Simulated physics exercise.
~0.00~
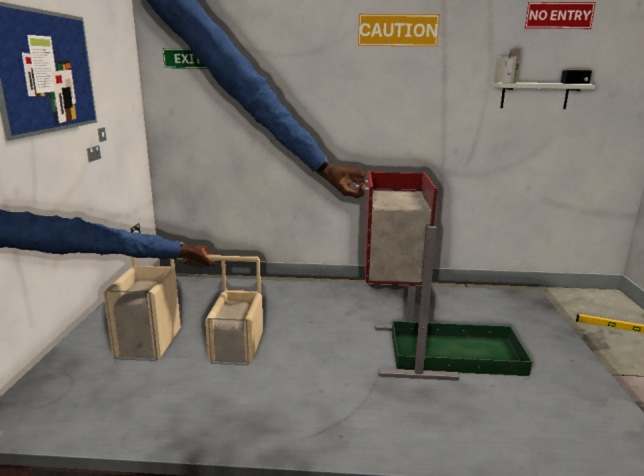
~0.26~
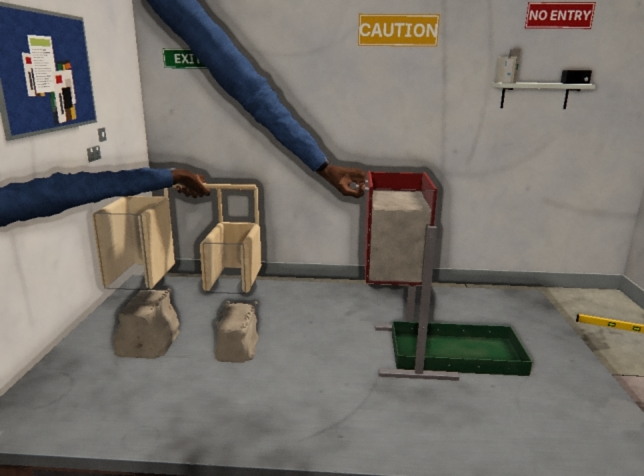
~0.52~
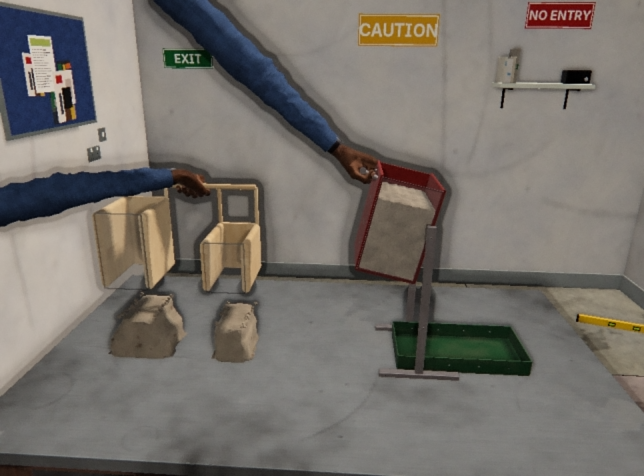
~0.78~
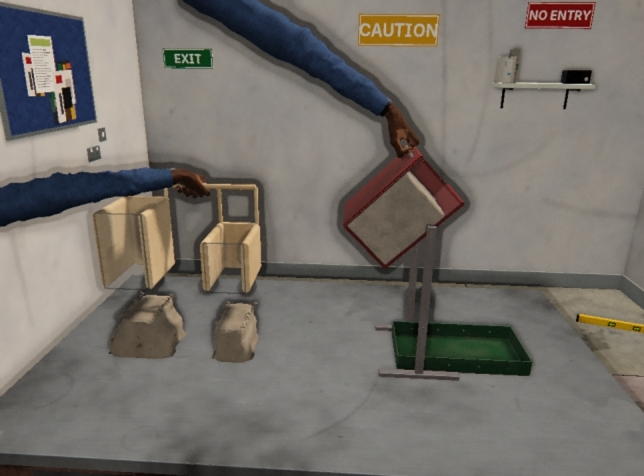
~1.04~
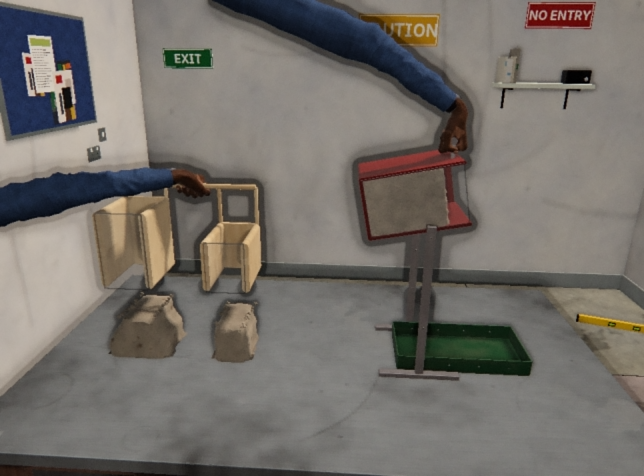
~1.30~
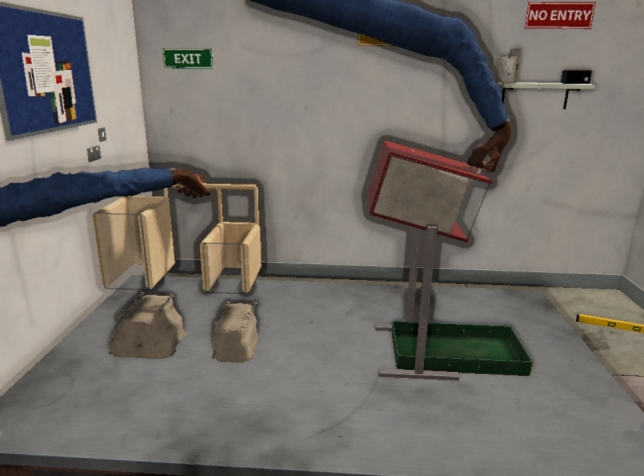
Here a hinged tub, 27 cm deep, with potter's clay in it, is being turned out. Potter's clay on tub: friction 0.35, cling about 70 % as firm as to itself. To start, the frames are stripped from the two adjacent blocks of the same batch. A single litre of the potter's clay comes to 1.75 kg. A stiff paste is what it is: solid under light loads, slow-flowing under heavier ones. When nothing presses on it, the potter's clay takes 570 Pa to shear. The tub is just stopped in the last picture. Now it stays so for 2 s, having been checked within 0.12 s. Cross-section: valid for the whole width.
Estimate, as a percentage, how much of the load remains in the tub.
I would say about 60 per cent remains in the tub.
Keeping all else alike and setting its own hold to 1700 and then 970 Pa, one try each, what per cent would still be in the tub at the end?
It'd be some 100 percent the first time and some 100 percent the second.
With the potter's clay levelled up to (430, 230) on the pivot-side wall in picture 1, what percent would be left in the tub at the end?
I'd guess around 75 in a hundred.
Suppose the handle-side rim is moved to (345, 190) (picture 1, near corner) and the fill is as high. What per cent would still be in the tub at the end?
Then near 40 % stays in the tub.
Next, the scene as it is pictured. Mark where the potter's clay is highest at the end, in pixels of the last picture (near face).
Looking at the last picture, I'd put it at about (383, 188).
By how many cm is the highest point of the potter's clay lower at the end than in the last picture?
The top ends up some 8 cm below its level in the last picture.
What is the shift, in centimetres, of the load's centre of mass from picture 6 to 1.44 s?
Looks like around 2 cm to me.
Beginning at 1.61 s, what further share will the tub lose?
Around 35 % of the whole load.
After 1.44 s, the tub is at 105 degrees and holds 100 %.
After 1.61 s, the tub is at 105 degrees and holds 96 %.
After 1.78 s, the tub is at 105 degrees and holds 78 %.
After 1.95 s, the tub is at 105 degrees and holds 70 %.
After 3.30 s, the tub is at 105 degrees and holds 60 %.
